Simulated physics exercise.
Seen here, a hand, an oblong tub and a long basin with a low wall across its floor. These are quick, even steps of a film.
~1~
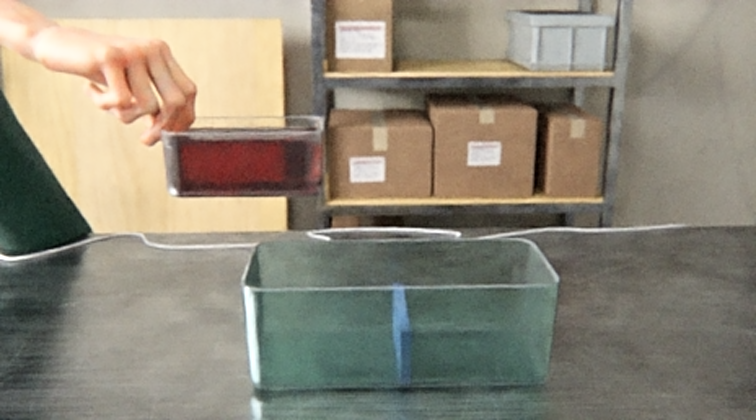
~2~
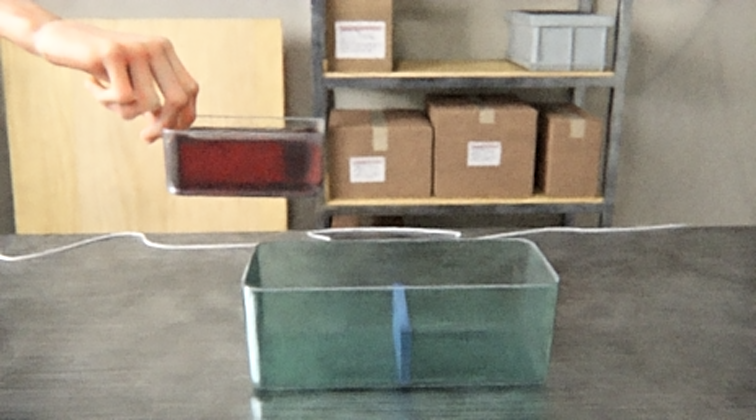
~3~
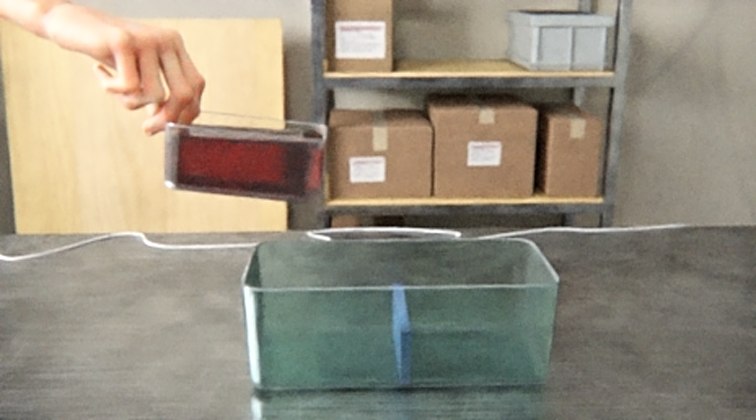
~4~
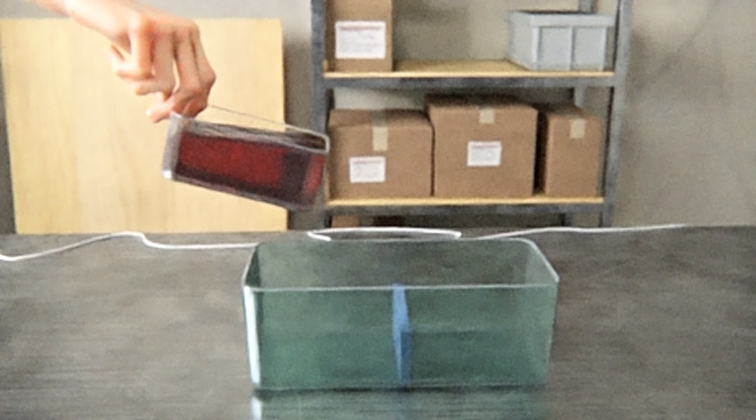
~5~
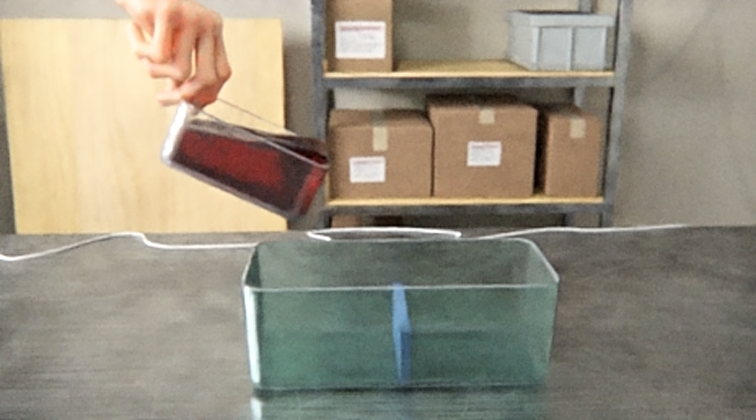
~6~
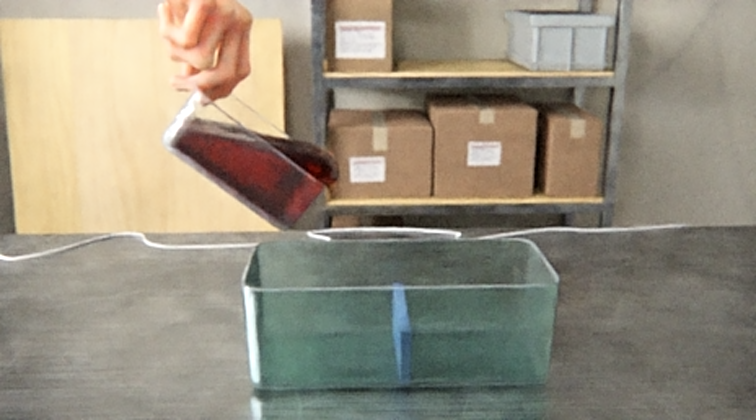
We see a hand holding a clear oblong tub of dark red liquid above a long greenish basin with a low blue wall inside, steadily tilting the tub down to the right until the liquid reaches its right rim.
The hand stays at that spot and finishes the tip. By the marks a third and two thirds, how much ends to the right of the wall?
It comes to under a third.
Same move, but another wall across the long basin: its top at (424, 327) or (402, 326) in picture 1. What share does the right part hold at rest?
Near 25 % and 20 %.
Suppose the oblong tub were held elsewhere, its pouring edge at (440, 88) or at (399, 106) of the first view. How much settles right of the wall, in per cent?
About 85 and 80 per cent.
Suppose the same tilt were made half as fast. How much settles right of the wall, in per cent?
Roughly 20 in a hundred.
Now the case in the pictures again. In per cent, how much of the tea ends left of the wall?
About 90 per cent.
A moment on, the oblong tub is tipped right over and 10 per cent is still to pour, 70 is left of the wall and 0 right of it.
Next, the oblong tub is tipped right over and 2 per cent is still to pour, 88 is left of the wall and 1 right of it.
Then the oblong tub is tipped right over and 0 per cent is still to pour, 89 is left of the wall and 7 right of it.
Later the oblong tub is tipped right over and 0 per cent is still to pour, 88 is left of the wall and 7 right of it.
In the end 88 per cent lies left of the wall, 7 right of it and 5 outside.
